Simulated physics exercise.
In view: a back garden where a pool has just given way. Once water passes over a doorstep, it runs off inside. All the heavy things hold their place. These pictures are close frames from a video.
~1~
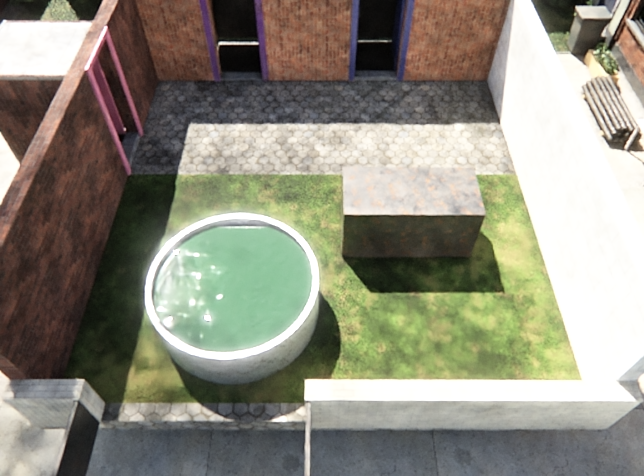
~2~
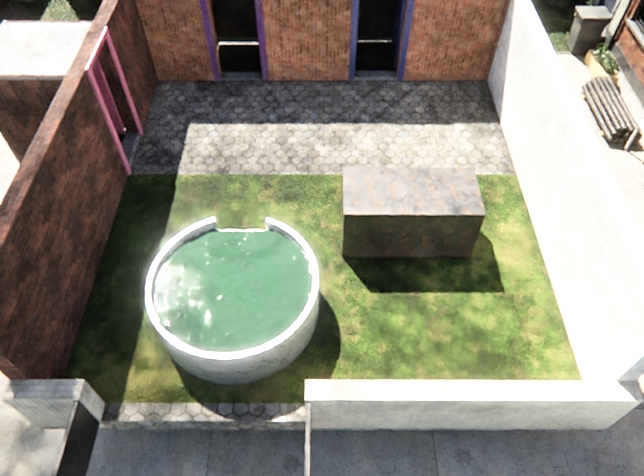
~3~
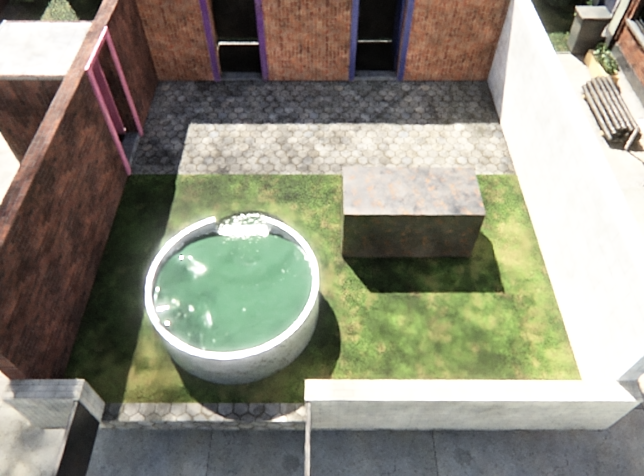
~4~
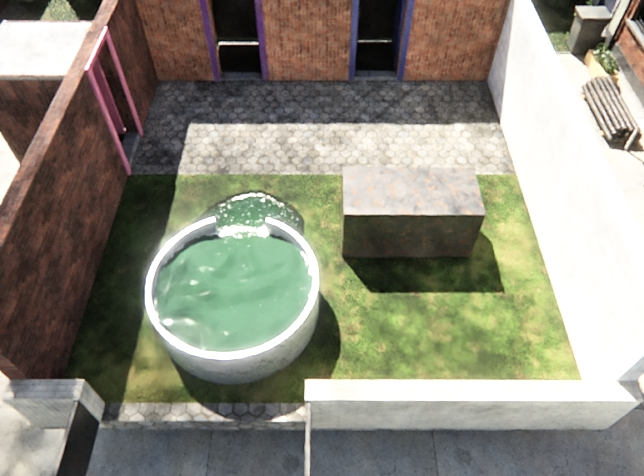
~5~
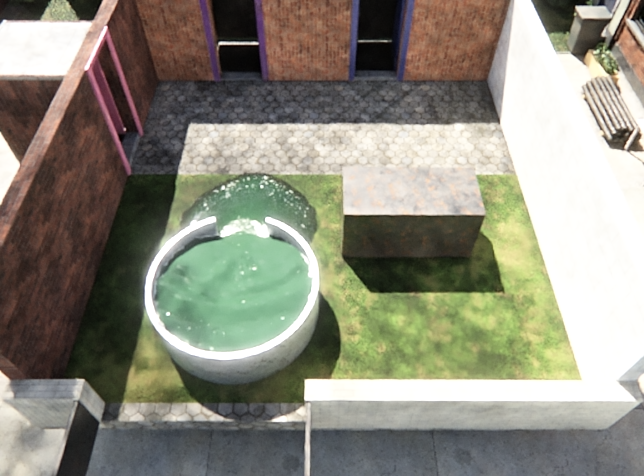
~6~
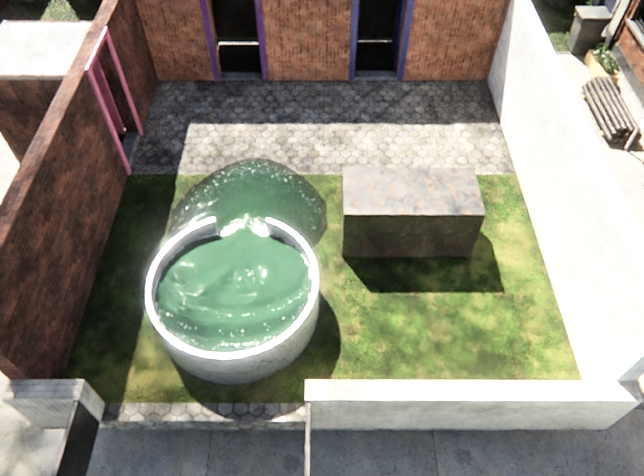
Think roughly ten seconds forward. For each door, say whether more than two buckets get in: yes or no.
Blue door: No; pink door: No; purple door: Yes.
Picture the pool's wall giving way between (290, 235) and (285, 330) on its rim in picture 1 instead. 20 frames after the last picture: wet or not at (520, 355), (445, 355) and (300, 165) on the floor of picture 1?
First soaked, second soaked, third soaked.
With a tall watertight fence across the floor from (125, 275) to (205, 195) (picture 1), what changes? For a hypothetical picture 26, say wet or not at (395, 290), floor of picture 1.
At that spot: Untouched.
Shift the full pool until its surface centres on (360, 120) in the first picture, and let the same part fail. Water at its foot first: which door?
It's the blue one.
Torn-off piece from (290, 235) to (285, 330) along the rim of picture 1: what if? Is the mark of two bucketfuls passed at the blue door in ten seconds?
Blue door: Remains below.
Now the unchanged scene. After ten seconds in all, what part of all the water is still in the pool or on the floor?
Some 92 per cent.
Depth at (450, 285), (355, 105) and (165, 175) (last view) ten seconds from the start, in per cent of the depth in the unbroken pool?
About 0 per cent, then 8 per cent, then 10 per cent.
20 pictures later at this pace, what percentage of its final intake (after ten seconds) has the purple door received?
Around 40 in a hundred.
A moment on, water covers 25 % of the floor; the blue door not reached, the pink door not reached, the purple door not reached.
Next, water covers 45 % of the floor; the blue door not reached, the pink door wet at the sill, nothing in, the purple door under two buckets in.
Then, water covers 55 % of the floor; the blue door under two buckets in, the pink door wet at the sill, nothing in, the purple door over two buckets in.
Later, water covers 65 % of the floor; the blue door under two buckets in, the pink door wet at the sill, nothing in, the purple door far over two buckets in.
In the end, water covers 80 % of the floor; the blue door under two buckets in, the pink door wet at the sill, nothing in, the purple door far over two buckets in.
